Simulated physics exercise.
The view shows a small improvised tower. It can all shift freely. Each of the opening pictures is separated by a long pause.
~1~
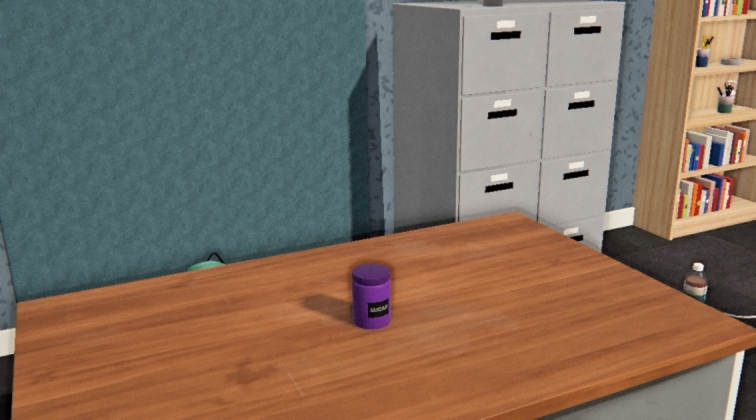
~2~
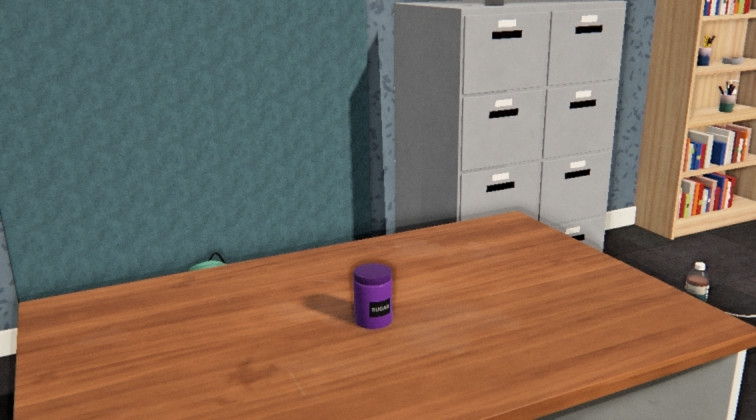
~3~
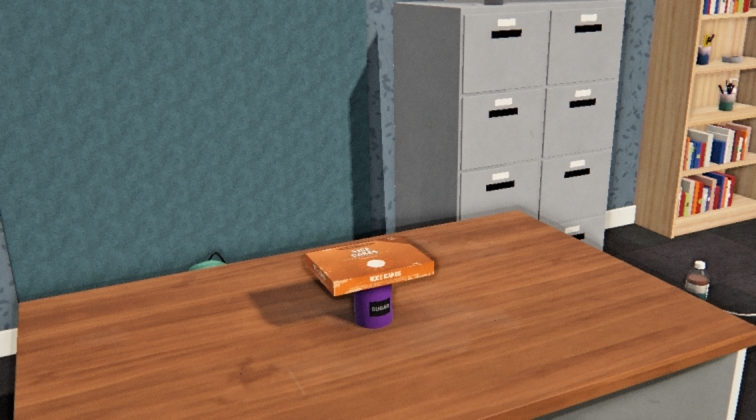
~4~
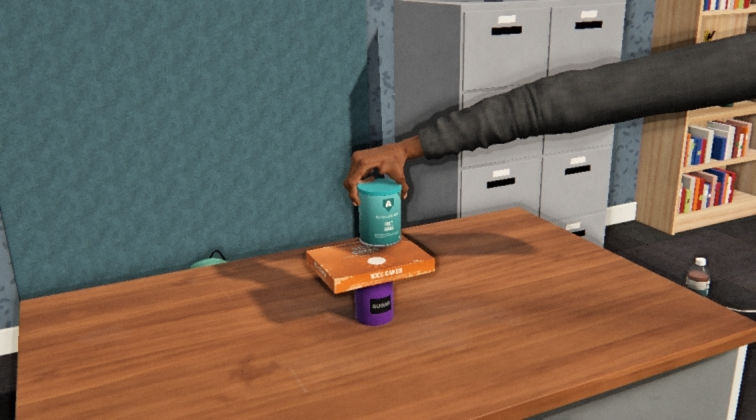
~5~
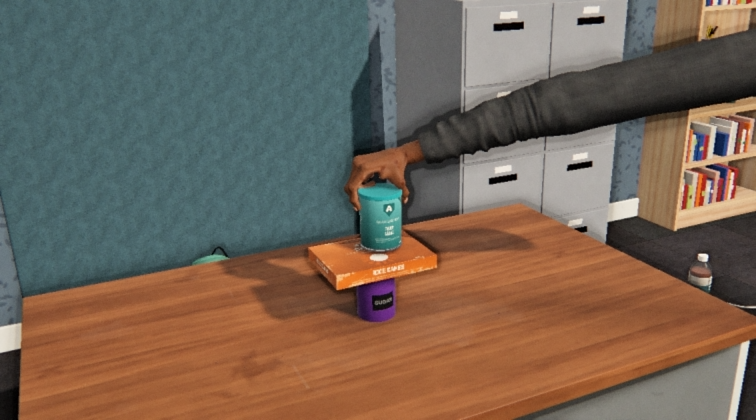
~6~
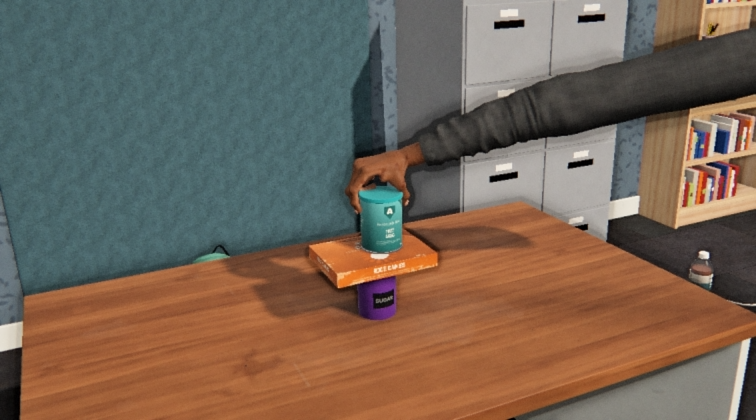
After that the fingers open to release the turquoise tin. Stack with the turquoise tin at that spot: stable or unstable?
Most likely the stack survives.
Then, 0.20 s later than the last frame, all is still.
Then, 0.40 s later than the last frame, turquoise tin resting near (381, 220).
When it is over, all 3 as before. End places, in pixels of the last picture, turquoise tin near (381, 220). The stack keeps its balance.
